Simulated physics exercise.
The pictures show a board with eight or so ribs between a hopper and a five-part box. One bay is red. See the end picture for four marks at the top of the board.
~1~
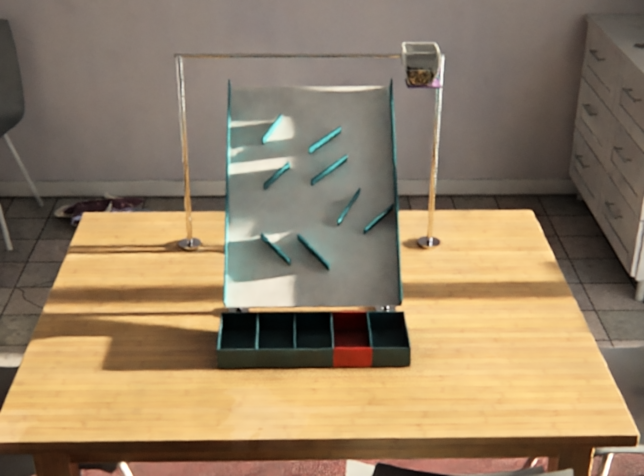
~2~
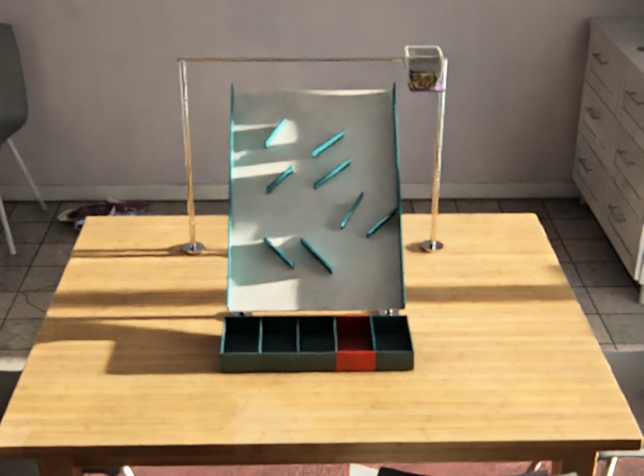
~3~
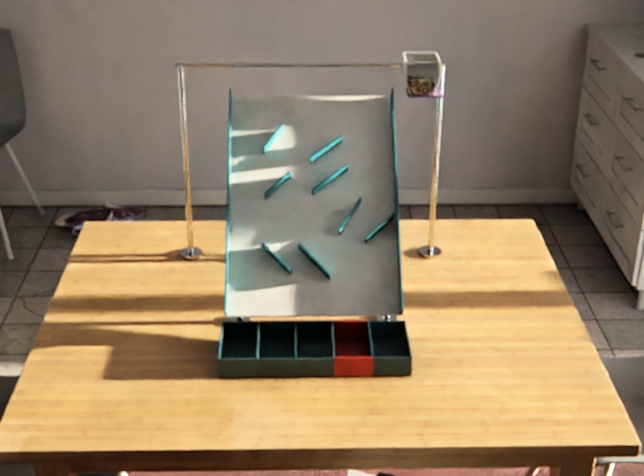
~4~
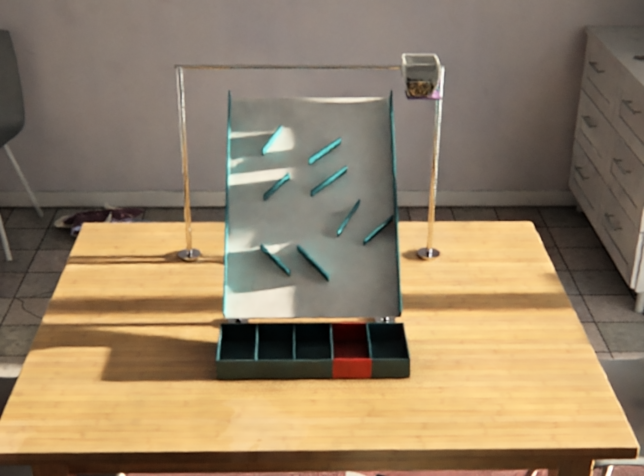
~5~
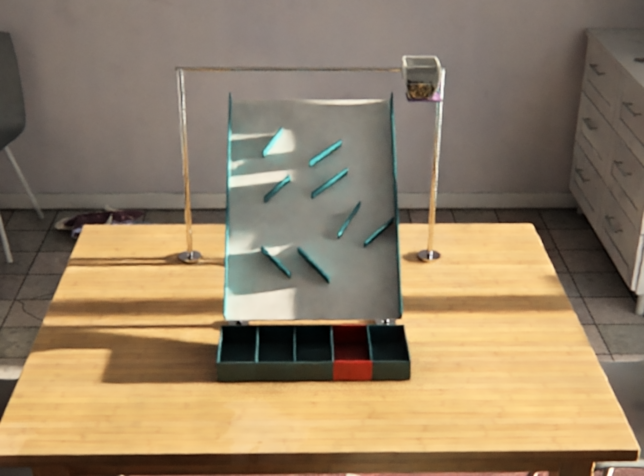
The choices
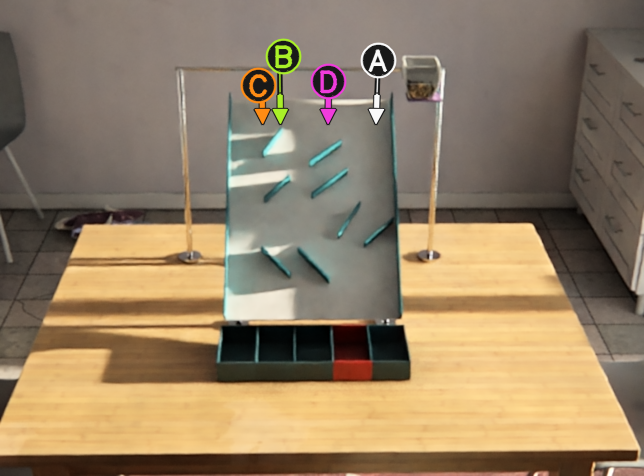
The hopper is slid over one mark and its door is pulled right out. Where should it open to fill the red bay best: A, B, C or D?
Mark A does it best.
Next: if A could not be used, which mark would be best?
That would be D.
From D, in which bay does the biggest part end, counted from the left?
It is the fourth one.
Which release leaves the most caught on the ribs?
Mark D.
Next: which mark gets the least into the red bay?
That would be C.
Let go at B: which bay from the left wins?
The first.
On the marked copy, mark A meets the board at (376, 118); mark B meets the board at (280, 118); mark C meets the board at (262, 118); mark D meets the board at (328, 118).
Choosing A, the larger part in the red bay, about a tenth in other bays, about a tenth held on the board.
Choosing B, about a tenth in the red bay, the larger part in other bays.
Choosing C, not one piece in the red bay, almost all in other bays, just a few held on the board.
Choosing D, roughly half in the red bay, roughly a quarter in other bays, roughly a third held on the board.
